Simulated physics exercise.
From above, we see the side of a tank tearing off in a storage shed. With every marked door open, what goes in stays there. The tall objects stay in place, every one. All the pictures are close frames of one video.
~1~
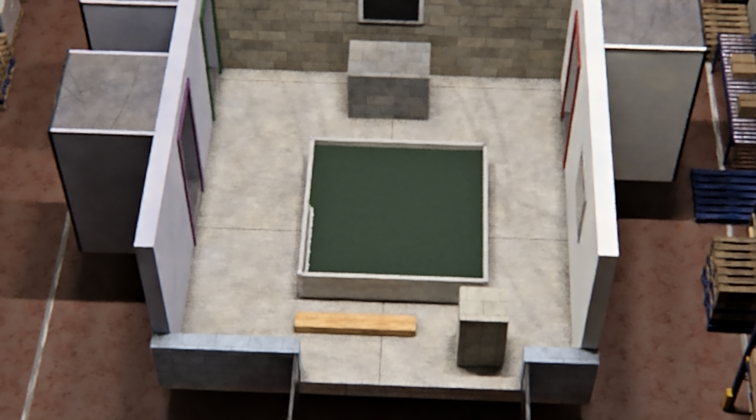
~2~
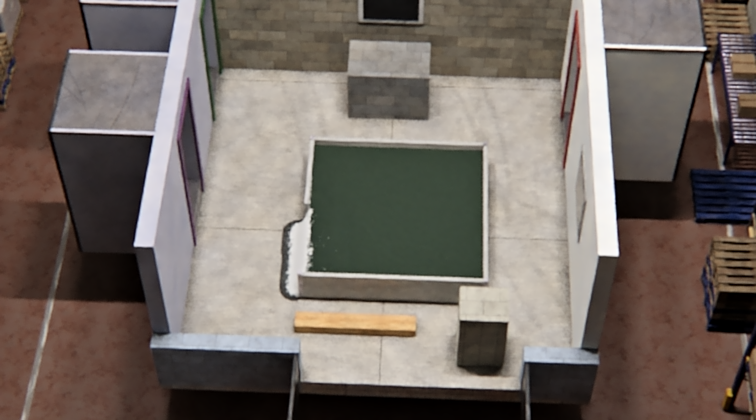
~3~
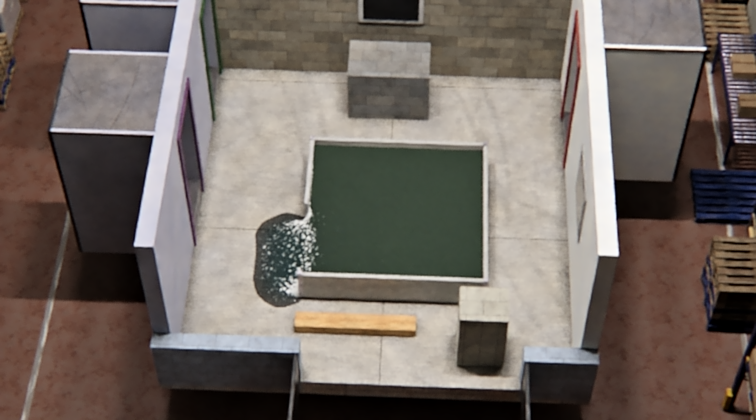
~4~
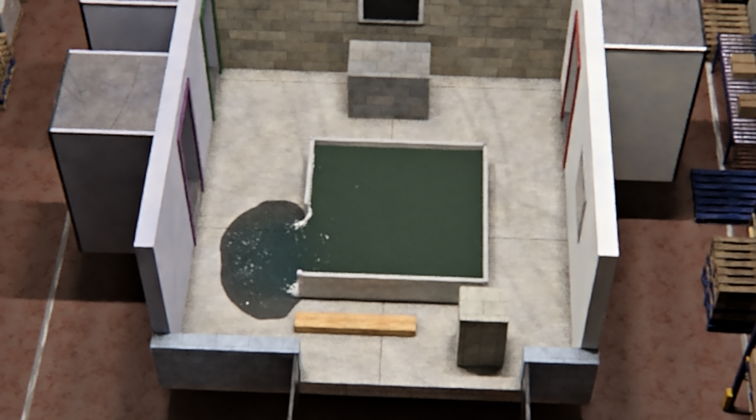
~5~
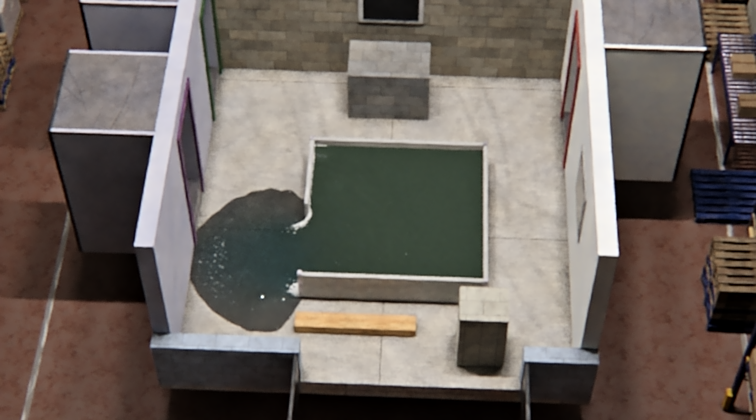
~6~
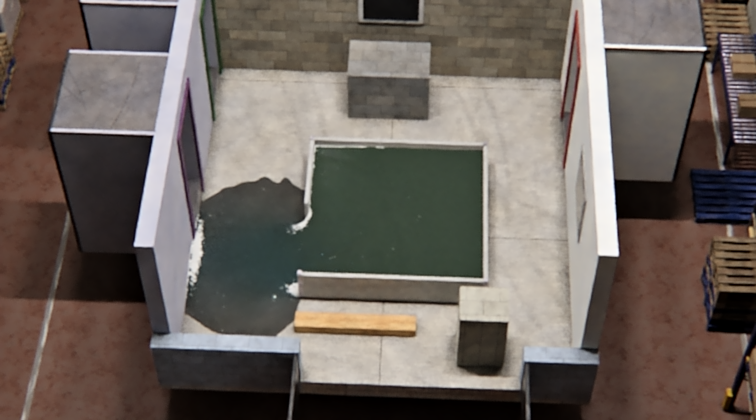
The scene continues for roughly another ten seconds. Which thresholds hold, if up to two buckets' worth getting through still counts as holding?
The red door holds; the purple door holds; the green door holds.
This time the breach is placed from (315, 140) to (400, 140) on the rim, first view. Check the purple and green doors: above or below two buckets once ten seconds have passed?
Purple door: Remains below; green door: Exceeds it.
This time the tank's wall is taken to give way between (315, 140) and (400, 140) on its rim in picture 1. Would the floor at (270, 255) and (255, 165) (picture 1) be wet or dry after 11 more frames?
Respectively: Parched and parched.
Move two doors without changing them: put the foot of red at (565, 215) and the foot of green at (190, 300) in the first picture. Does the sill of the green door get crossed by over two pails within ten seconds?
I'd say the green one tops the limit.
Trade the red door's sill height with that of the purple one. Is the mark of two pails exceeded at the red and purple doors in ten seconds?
I reckon the red door gets less than that, and the purple door gets more than that.
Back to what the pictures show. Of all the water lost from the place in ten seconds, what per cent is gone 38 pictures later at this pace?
About 45 per cent.
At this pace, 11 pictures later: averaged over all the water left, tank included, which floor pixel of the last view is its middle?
My guess is about (343, 243).
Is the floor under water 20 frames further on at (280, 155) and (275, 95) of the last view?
In turn: Under water, wet.
A moment on, water covers 20 % of the floor; the red door not reached, the purple door wet at the sill, nothing in, the green door not reached.
Next, water covers 30 % of the floor; the red door not reached, the purple door wet at the sill, nothing in, the green door wet at the sill, nothing in.
Then, water covers 50 % of the floor; the red door not reached, the purple door wet at the sill, nothing in, the green door wet at the sill, nothing in.
Later, water covers 75 % of the floor; the red door wet at the sill, nothing in, the purple door wet at the sill, nothing in, the green door wet at the sill, nothing in.
In the end, water covers 95 % of the floor; the red door wet at the sill, nothing in, the purple door wet at the sill, nothing in, the green door wet at the sill, nothing in.
